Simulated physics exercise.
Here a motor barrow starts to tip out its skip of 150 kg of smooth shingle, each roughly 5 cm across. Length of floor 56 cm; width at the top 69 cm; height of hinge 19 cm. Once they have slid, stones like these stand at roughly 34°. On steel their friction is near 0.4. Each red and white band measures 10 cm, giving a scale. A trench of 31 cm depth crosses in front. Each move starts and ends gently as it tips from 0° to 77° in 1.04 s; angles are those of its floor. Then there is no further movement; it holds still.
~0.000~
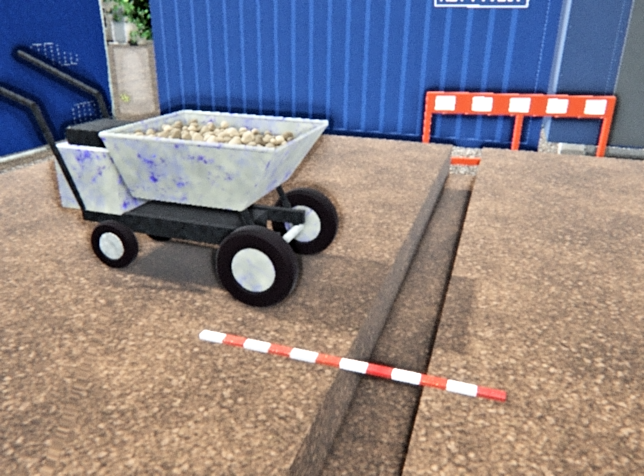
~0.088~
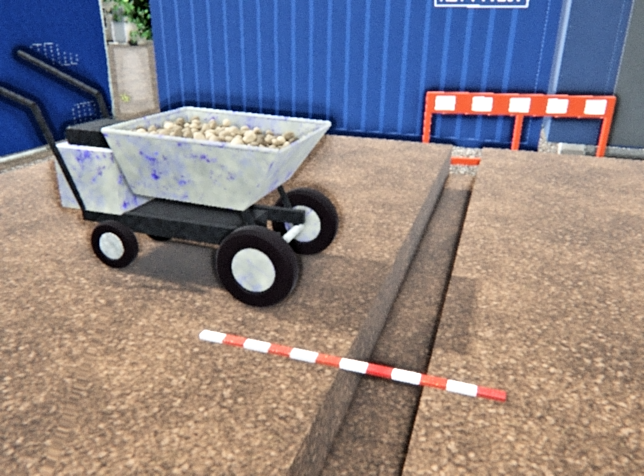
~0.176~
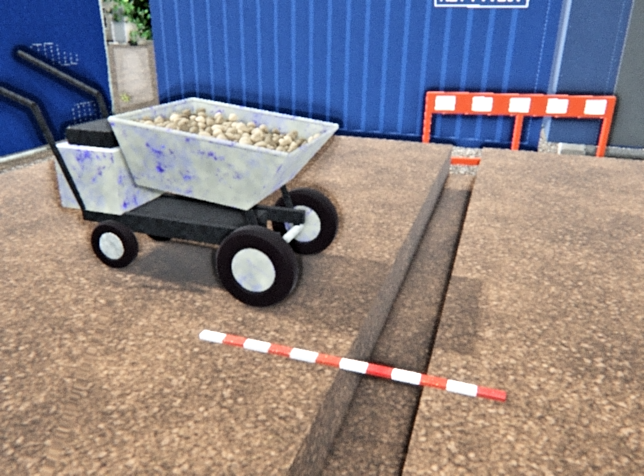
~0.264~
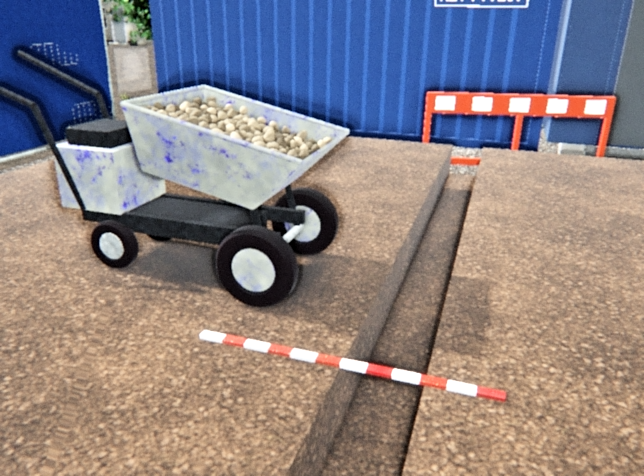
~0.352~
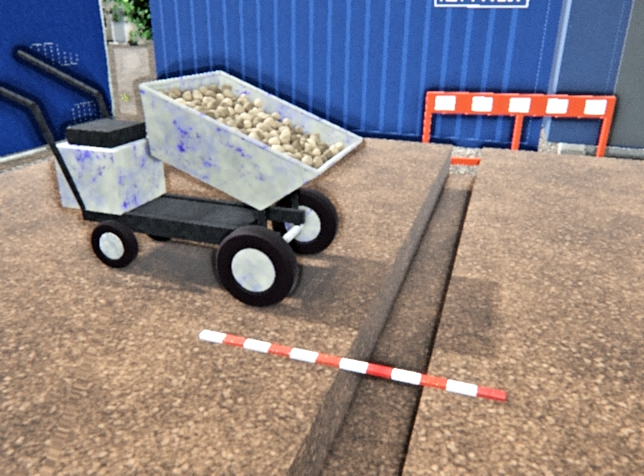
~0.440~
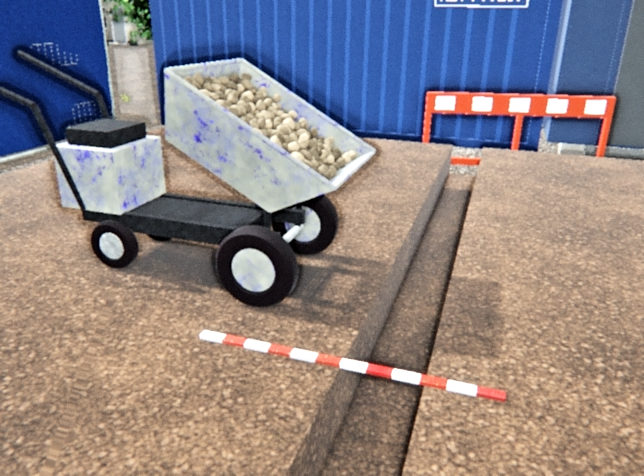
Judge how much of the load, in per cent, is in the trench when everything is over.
I judge it at about 58 per cent.
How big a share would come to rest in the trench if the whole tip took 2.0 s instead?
70 %.
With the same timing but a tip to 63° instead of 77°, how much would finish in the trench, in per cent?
In that case around 55 percent.
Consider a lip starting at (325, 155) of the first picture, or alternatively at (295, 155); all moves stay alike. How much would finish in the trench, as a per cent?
About 15 and 35 per cent.
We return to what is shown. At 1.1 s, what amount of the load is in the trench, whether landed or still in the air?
At that moment: Approx. 30 %.
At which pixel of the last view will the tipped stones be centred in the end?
Roughly (436, 332), I'd say.
After 0.8 s the floor is at 65°; 100 % in the skip; the foremost stones are at (396, 231).
After 1.1 s the floor is at 77°; 42 % in the skip, 31 % in the trench, 27 % past the trench; the foremost stones are at (530, 317).
After 1.5 s the floor is at 77°; 10 % in the skip, 48 % in the trench, 42 % past the trench; the foremost stones are past the picture's edge.
After 3.4 s the floor is at 77°; 0 % in the skip, 58 % in the trench, 42 % past the trench; the foremost stones are past the picture's edge.
